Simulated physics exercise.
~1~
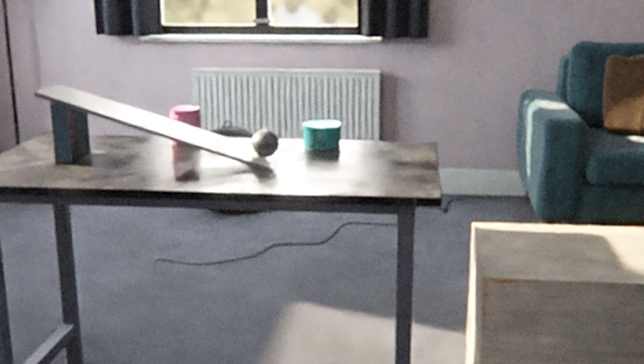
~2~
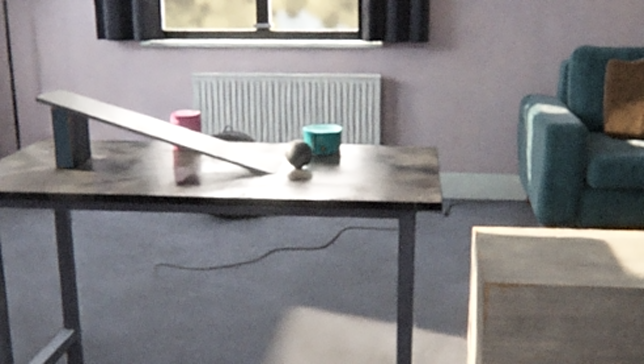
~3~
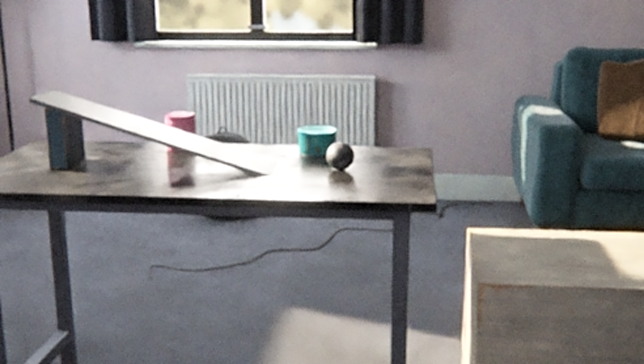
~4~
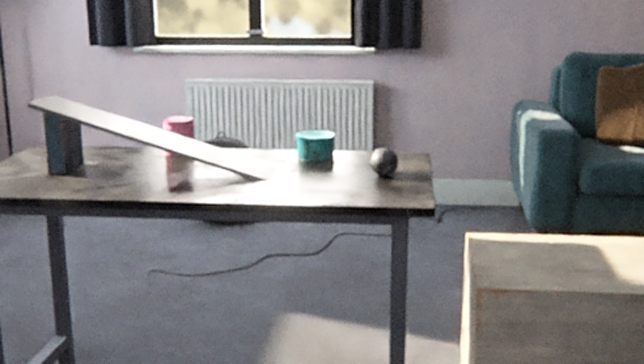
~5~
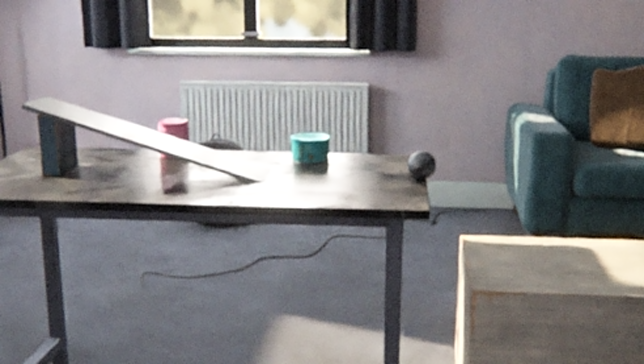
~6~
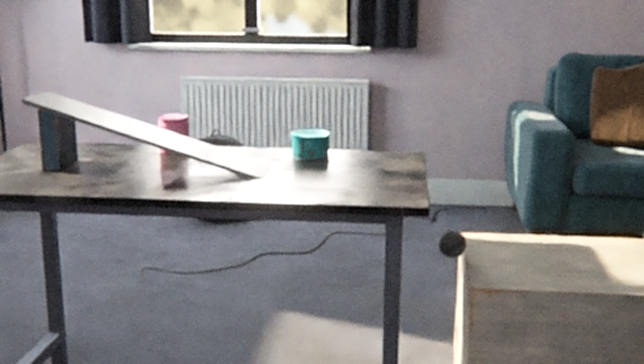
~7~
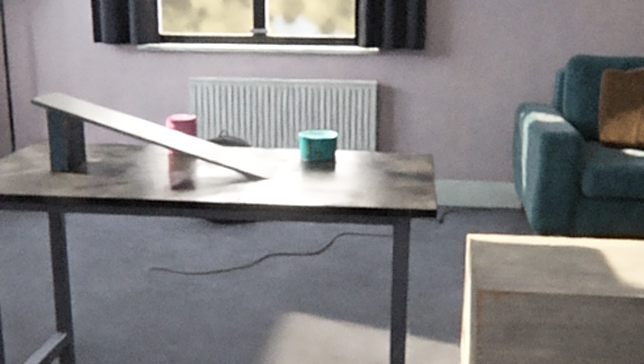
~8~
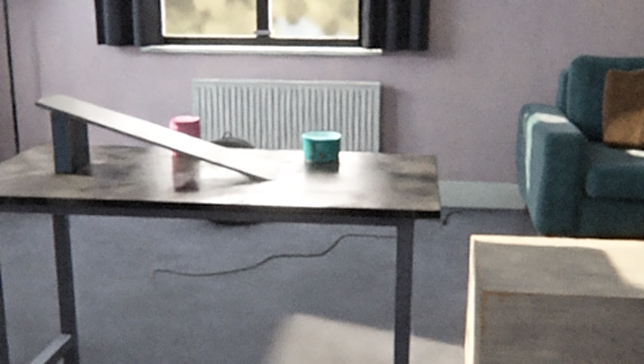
A room with lilac walls, a window above a white radiator and a teal armchair at the right is seen from the front by a slightly swaying camera. A dark table holds a sloping ramp at its left, a pink jar behind the ramp and a turquoise tub farther right, while a lower pale wooden block stands across a gap. A grey ball at the foot of the ramp rolls right along the tabletop, passing in front of the tub. It reaches the table's right edge, goes over and drops into the gap beside the block. The ball disappears from view, while the jar and tub remain in place.
